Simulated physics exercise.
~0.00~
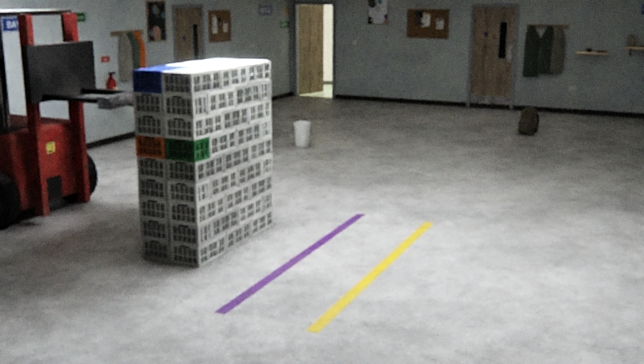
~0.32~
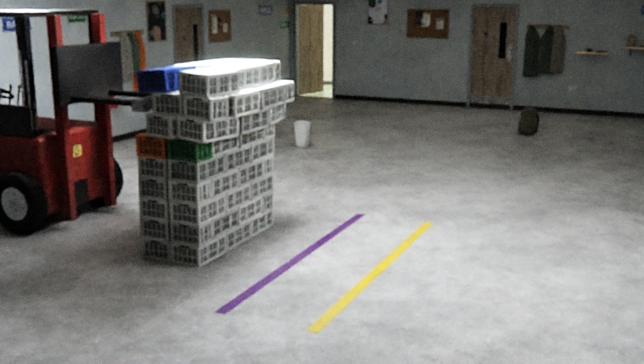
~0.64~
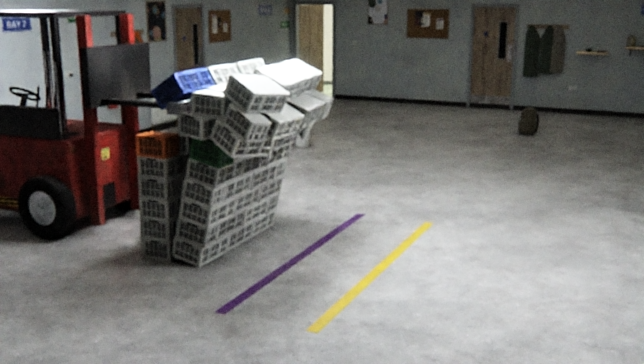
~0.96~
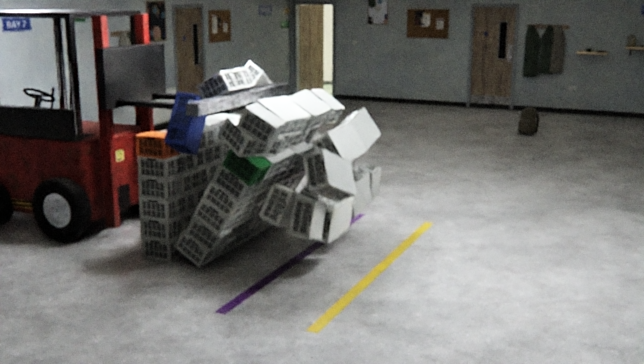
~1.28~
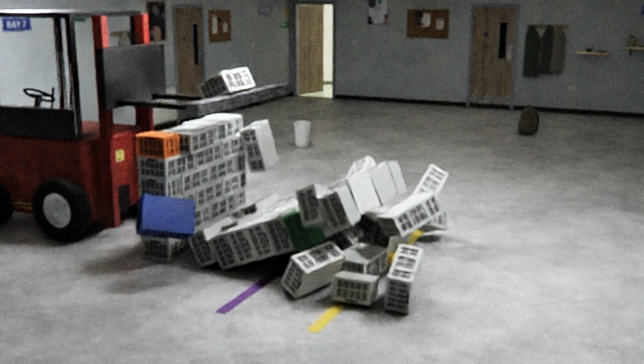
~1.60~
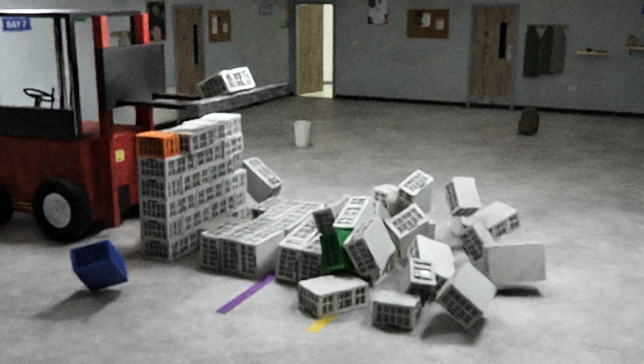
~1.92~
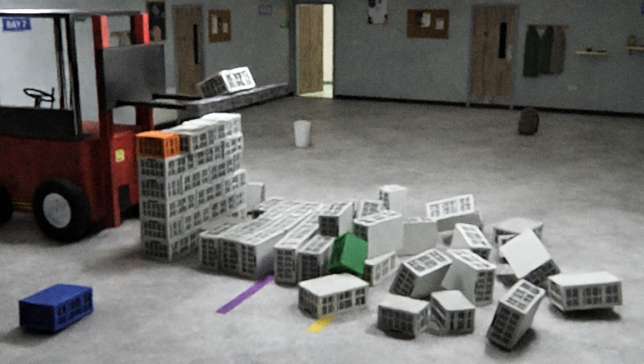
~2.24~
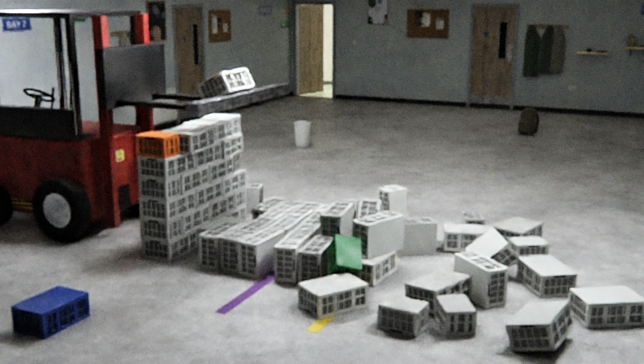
In a warehouse, a forklift's beam topples stacked crates across floor lines, leaving some standing.
